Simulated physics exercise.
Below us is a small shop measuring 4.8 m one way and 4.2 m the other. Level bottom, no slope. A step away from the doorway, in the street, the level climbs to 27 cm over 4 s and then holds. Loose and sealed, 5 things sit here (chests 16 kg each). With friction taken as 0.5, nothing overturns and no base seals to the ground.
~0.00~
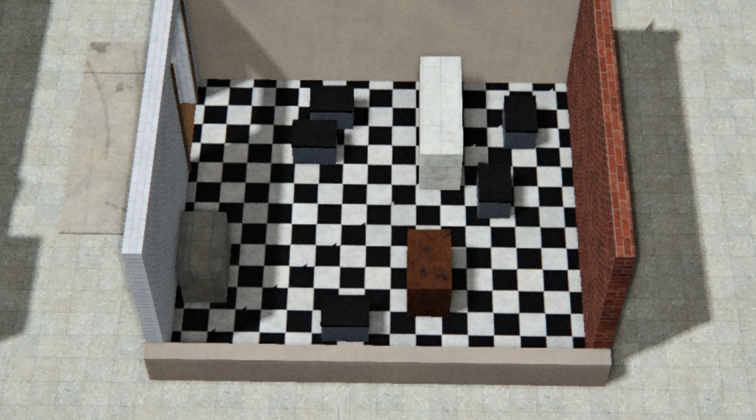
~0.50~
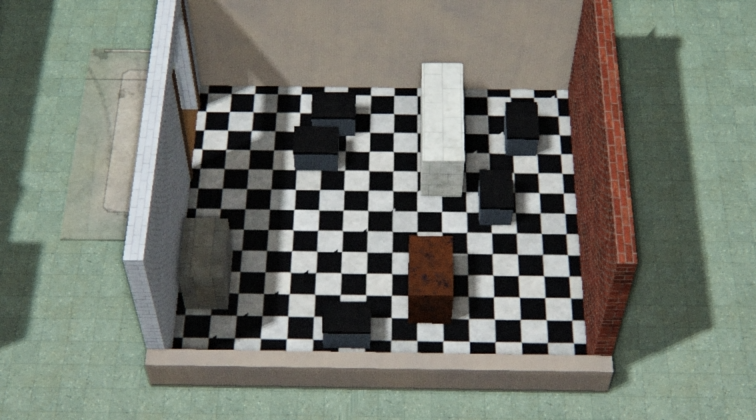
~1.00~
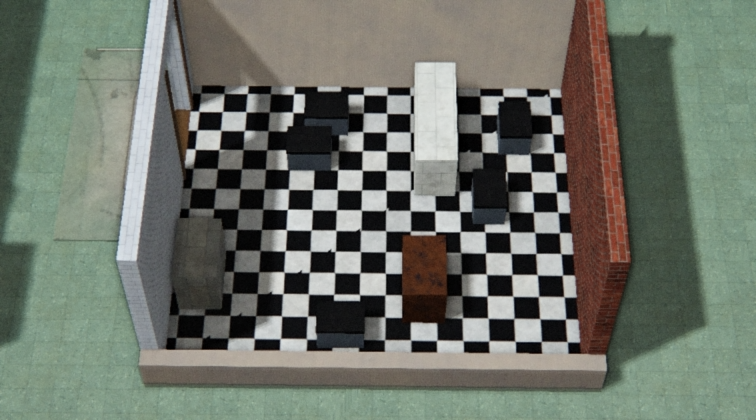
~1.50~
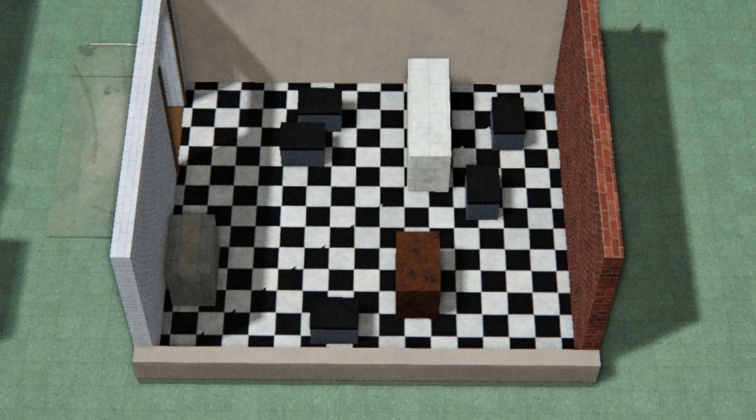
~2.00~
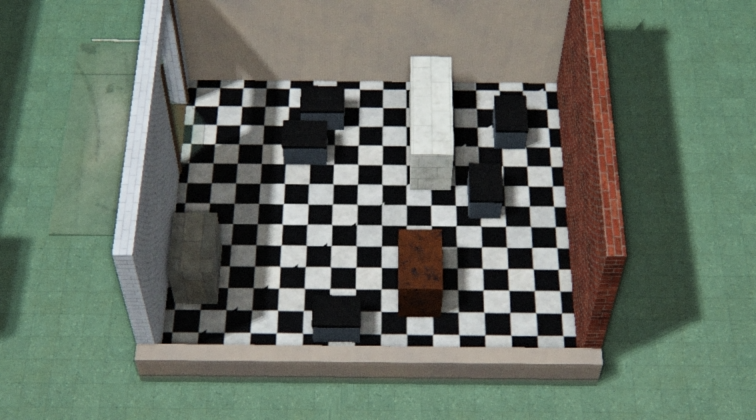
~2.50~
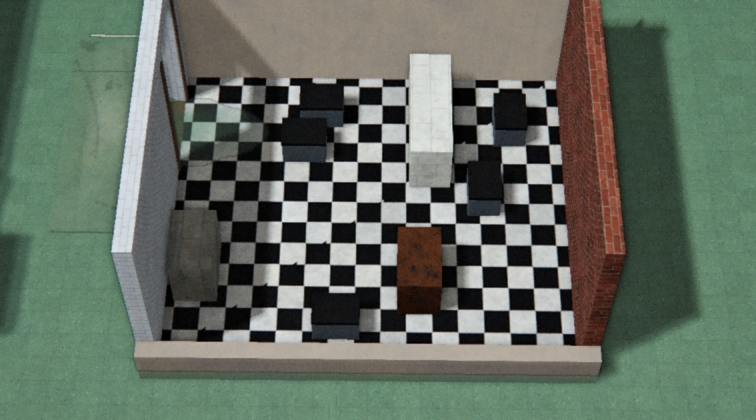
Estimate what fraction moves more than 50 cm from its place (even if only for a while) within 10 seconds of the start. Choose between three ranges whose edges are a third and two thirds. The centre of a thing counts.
The range is the middle one, a third to two thirds.
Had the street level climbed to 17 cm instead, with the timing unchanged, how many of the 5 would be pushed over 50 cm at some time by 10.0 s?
The count would be 2.
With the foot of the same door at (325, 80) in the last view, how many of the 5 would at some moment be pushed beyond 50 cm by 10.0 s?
The answer then is 2.
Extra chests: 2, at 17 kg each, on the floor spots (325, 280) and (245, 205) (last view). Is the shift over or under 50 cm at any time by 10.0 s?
In that order: Short of it, short of it.
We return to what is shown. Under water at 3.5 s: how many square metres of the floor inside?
At that time the wet patch spans about 3.0 m2.
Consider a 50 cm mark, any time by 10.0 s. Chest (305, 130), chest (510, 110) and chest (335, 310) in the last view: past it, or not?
One by one: Above; below; above.
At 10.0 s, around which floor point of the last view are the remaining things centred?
I'd say about (401, 261) in the last view.
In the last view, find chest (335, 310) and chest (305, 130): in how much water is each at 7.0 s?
About 5 and 9 cm.
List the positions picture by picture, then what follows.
In the first picture, a chest at (521, 113), on the bottom; a chest at (345, 310), on the bottom; 0.0 m2 under water; 0 of 5 have shifted.
In the second picture, a chest at (522, 119) rests on the ground; a chest at (347, 316), on the bottom; water covers 0.0 m2; 0 of 5 have shifted.
In the third picture, a chest at (515, 119), on the bottom; a chest at (340, 316) rests on the ground; water covers 0.0 m2; 0 of 5 have shifted.
In the fourth picture, a chest at (509, 114) rests on the ground; a chest at (334, 312), on the bottom; 0.0 m2 under water; 0 of 5 have shifted.
In the fifth picture, a chest at (511, 113) rests on the ground; a chest at (336, 310) rests on the ground; 0.2 m2 under water; 0 of 5 have shifted.
In the sixth picture, a chest at (511, 110) rests on the ground; a chest at (336, 308) rests on the ground; water covers 0.8 m2; 0 of 5 have shifted.
After 3.5 s 0 of 5 are over 50 cm from their spots; 0 afloat.
After 4.5 s 0 of 5 are over 50 cm from their spots; 0 afloat.
After 7.0 s 2 of 5 are over 50 cm from their spots; 2 afloat.
After 10.0 s 3 of 5 are over 50 cm from their spots, and 3 have been at some point; 3 afloat.
